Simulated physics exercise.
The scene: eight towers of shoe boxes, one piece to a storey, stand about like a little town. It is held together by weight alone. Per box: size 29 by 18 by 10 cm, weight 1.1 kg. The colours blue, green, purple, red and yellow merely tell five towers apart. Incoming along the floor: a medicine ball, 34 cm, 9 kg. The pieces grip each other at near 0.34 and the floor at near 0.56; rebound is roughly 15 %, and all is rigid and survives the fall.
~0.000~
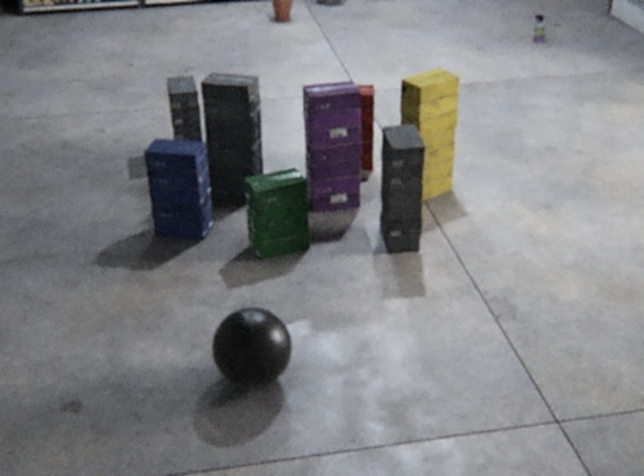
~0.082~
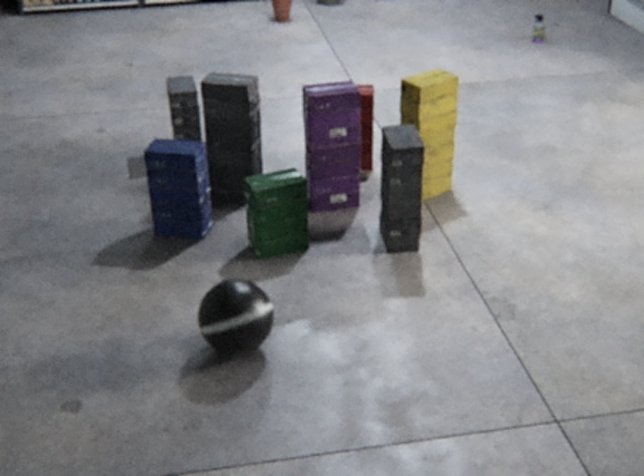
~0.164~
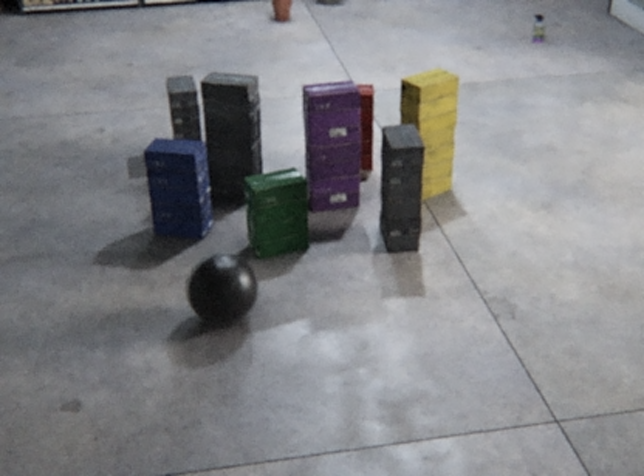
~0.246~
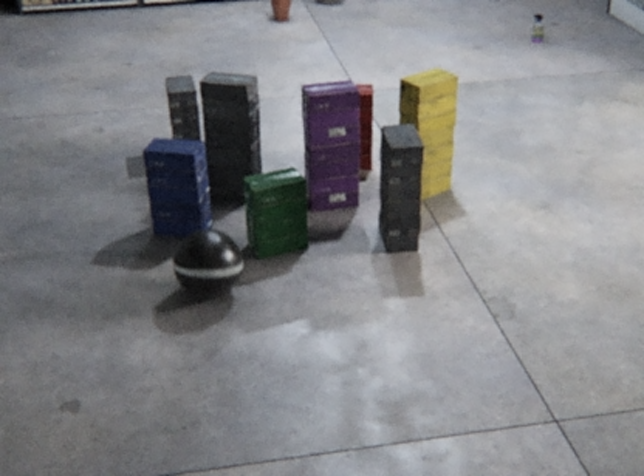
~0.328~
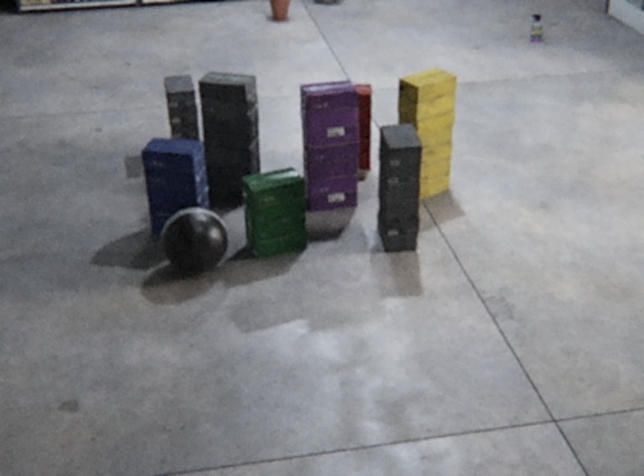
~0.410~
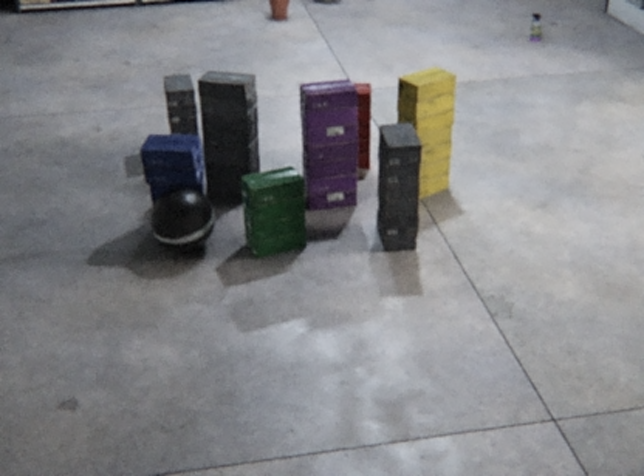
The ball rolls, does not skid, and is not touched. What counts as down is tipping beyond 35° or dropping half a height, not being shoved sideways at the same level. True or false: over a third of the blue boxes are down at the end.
True.
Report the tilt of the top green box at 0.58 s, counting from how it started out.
Close to 0° of tilt compared with the start.
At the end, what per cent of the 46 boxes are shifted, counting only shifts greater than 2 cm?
That comes to 20 in a hundred.
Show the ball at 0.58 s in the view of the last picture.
Roughly at pixel (163, 200).
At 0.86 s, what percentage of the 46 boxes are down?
By that time it is 5 percent.
By 0.58 s, ball still moving; 2 of the 5 blue boxes down (2 of 46 in all colours); top blue box tilted 61°.
By 0.86 s, ball still moving; 2 of the 5 blue boxes down (2 of 46 in all colours); top blue box on its side.
When it is over (2.2 s), ball rolling away; 3 of the 5 blue boxes down (3 of 46 in all colours); top blue box 42 cm lower; top green box unmoved. That is 60 per cent. In pixels of the last frame, middles, top blue box near (195, 230), top green box near (273, 186).
